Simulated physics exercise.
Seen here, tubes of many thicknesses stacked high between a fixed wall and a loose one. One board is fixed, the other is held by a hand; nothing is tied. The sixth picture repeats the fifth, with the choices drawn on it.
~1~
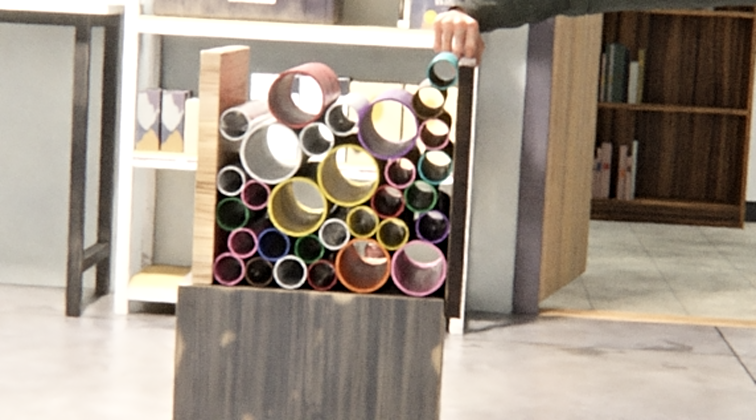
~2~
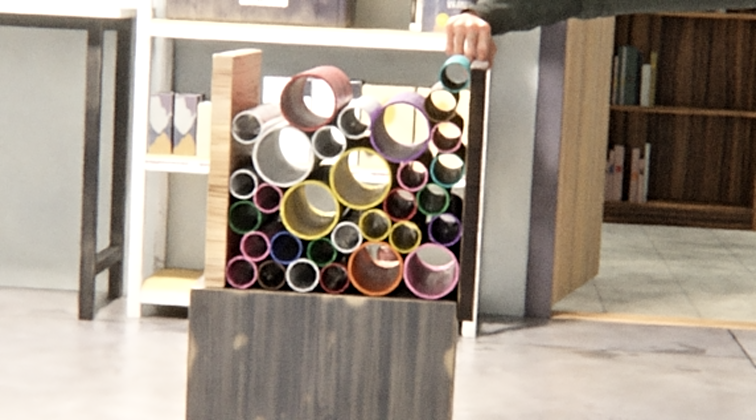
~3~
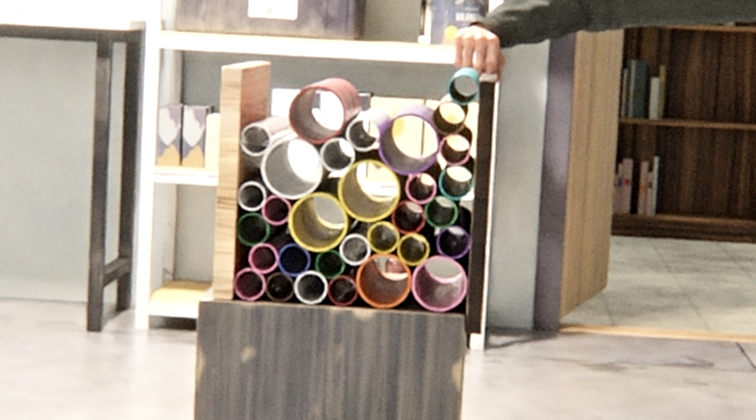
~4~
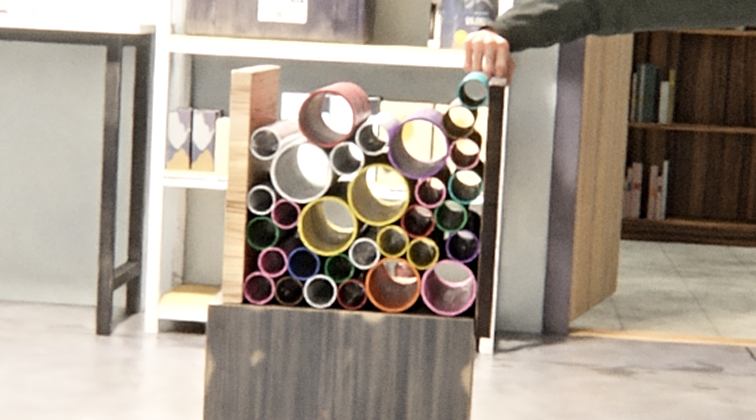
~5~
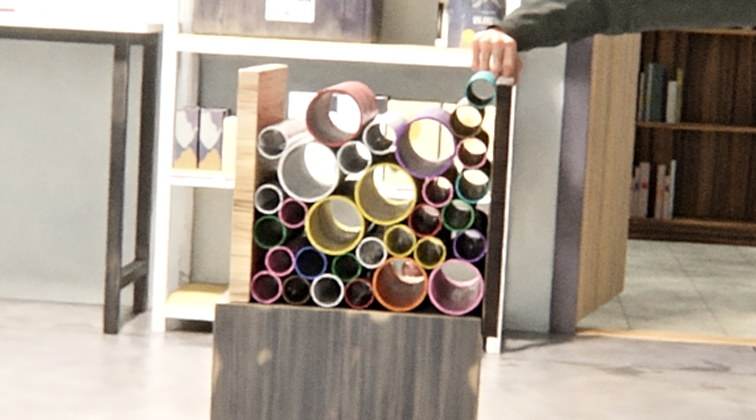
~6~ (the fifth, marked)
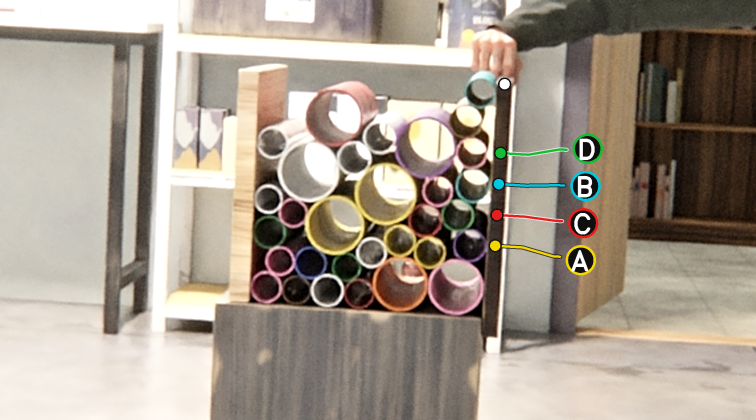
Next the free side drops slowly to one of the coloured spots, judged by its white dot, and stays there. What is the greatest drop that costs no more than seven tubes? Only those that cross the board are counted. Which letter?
The answer is mark A.
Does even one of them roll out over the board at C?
At C: Yes.
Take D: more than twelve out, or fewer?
It loses fewer than twelve.
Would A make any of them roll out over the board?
Yes, at A.
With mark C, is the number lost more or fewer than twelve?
It loses fewer than twelve.
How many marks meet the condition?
Four of them.
On the marked copy, A at (495, 246); B at (499, 184); C at (497, 215); D at (501, 153); the white dot at (505, 84).
Taking A. A third of the way, top of the board (492, 153).
Two thirds of the way, top of the board (487, 232).
When it is over, top of the board (486, 244), five out over the board.
As for the rest, B none out over the board; C about four out over the board; D none out over the board.
